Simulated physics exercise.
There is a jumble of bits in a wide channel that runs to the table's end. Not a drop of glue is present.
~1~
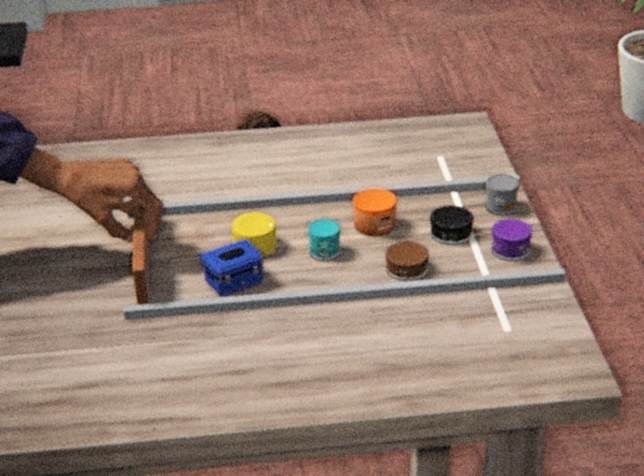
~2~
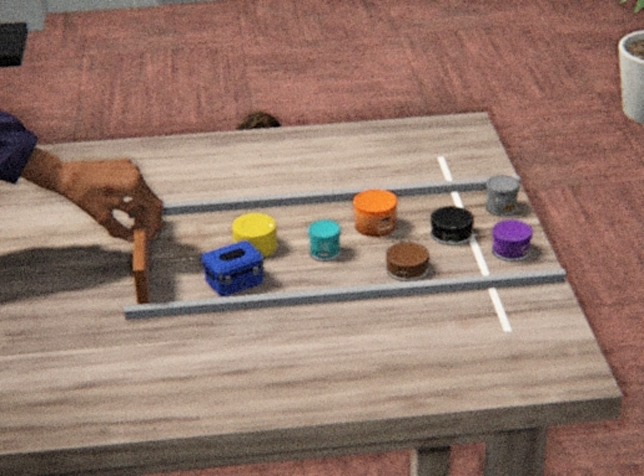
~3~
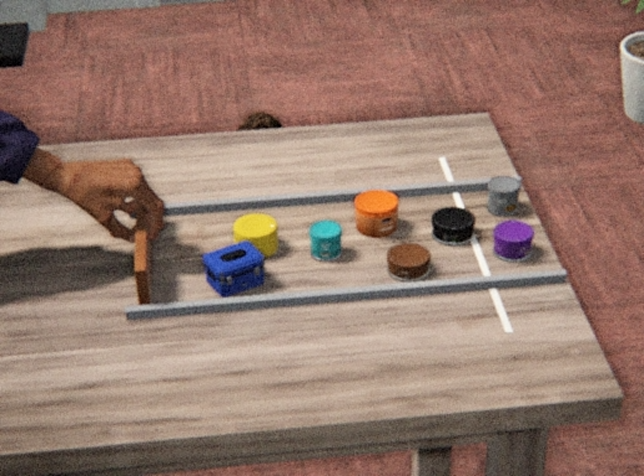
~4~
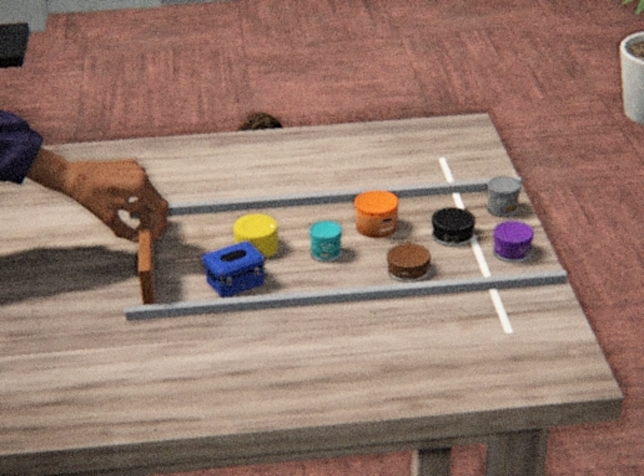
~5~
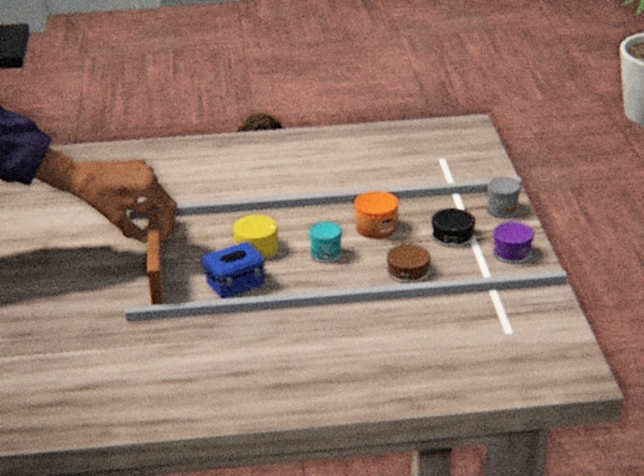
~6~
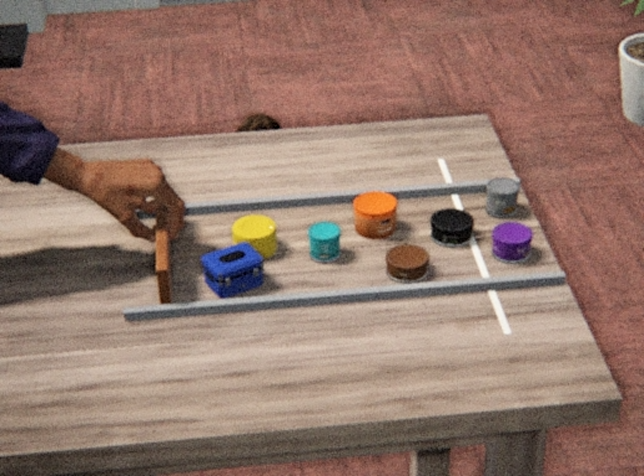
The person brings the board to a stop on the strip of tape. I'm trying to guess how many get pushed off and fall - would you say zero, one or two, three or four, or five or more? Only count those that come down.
There will be one or two losses over the edge.
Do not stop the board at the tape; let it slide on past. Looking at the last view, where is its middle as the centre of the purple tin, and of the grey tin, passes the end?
The purple tin gives roughly (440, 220), the grey tin roughly (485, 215).
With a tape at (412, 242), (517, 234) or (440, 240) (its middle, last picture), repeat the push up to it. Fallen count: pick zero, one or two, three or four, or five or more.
Going through the tapes in order, the count is not one, then 3 or 4, then zero.
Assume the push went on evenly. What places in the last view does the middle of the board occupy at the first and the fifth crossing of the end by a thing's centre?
For the first, roughly (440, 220); for the next, roughly (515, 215).
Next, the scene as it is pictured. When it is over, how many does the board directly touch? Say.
Looks like 4 of them, all told.
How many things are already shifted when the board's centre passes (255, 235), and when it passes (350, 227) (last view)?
2 and 5.
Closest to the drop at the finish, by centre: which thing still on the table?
It's the brown pot.
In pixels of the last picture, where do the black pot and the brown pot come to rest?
(531, 225) and (550, 251), approximately.
Soon after, none off yet; grey tin at rest near (502, 198); purple tin at rest near (512, 243); black pot at rest near (452, 228).
Then, none off yet; grey tin at rest near (502, 198); purple tin moved a little near (525, 240); black pot moved a little near (478, 227).
At rest, the number that fall off is one or two; fallen, purple tin.
